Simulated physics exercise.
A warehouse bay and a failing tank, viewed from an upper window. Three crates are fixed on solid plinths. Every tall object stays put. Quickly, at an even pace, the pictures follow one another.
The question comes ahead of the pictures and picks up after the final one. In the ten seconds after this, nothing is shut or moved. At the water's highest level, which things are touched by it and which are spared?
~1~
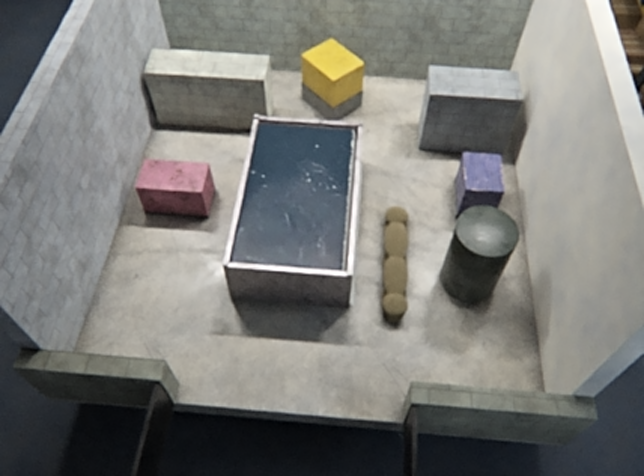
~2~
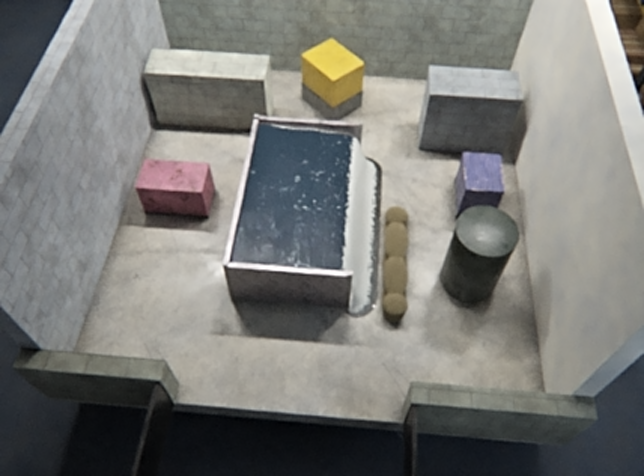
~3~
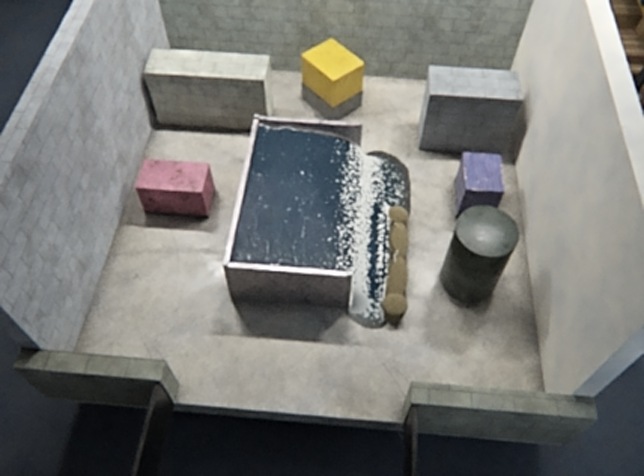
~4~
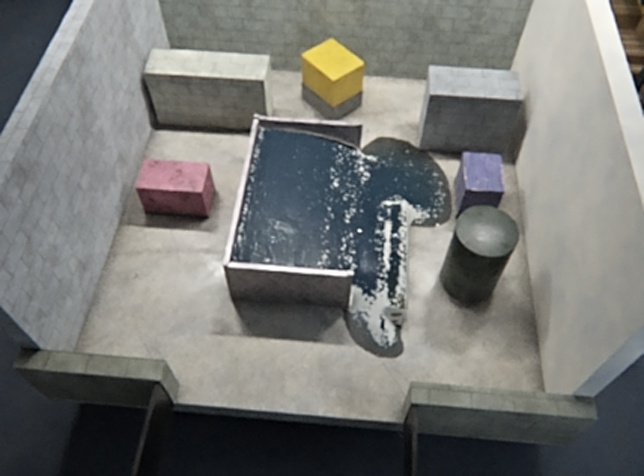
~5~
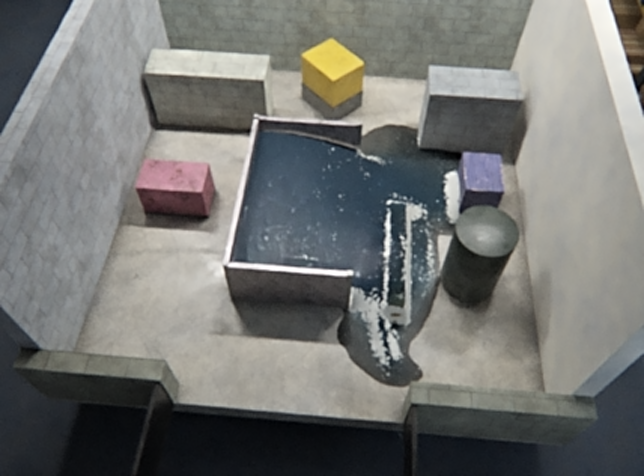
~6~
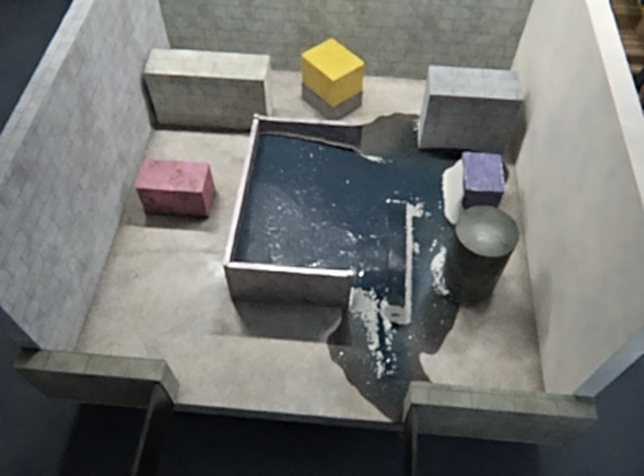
One by one: The pink crate ends up wet; the yellow crate ends up dry; the blue crate ends up wet.
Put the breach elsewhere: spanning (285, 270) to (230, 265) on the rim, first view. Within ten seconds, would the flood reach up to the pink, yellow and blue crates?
Then the pink crate gets flooded, the yellow crate is untouched and the blue crate is untouched.
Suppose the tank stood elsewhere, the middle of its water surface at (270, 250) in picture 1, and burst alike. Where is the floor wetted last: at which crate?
Last: The one in pink.
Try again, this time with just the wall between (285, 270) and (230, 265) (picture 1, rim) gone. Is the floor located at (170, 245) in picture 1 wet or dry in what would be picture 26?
Inundated.
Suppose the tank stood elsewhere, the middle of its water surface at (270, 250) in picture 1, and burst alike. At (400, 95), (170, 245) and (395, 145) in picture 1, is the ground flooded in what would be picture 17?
One after the other: Covered, not flooded, under water.
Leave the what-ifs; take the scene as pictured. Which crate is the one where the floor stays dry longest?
It would be the pink-painted one.
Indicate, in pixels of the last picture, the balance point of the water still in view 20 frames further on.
I'd put it at around (396, 225).
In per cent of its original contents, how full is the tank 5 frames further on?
40 percent or thereabouts.
A moment on, water covers 40 % of the floor; the pink crate not reached, the yellow crate water round its plinth, the blue crate water round its plinth.
Next, water covers 50 % of the floor; the pink crate not reached, the yellow crate water round its plinth, the blue crate water round its plinth.
Then, water covers 55 % of the floor; the pink crate not reached, the yellow crate water round its plinth, the blue crate water round its plinth.
Later, water covers 80 % of the floor; the pink crate not reached, the yellow crate water round its plinth, the blue crate water round its plinth.
In the end, water covers 95 % of the floor; the pink crate was topped, the yellow crate stayed above the water, the blue crate was topped.
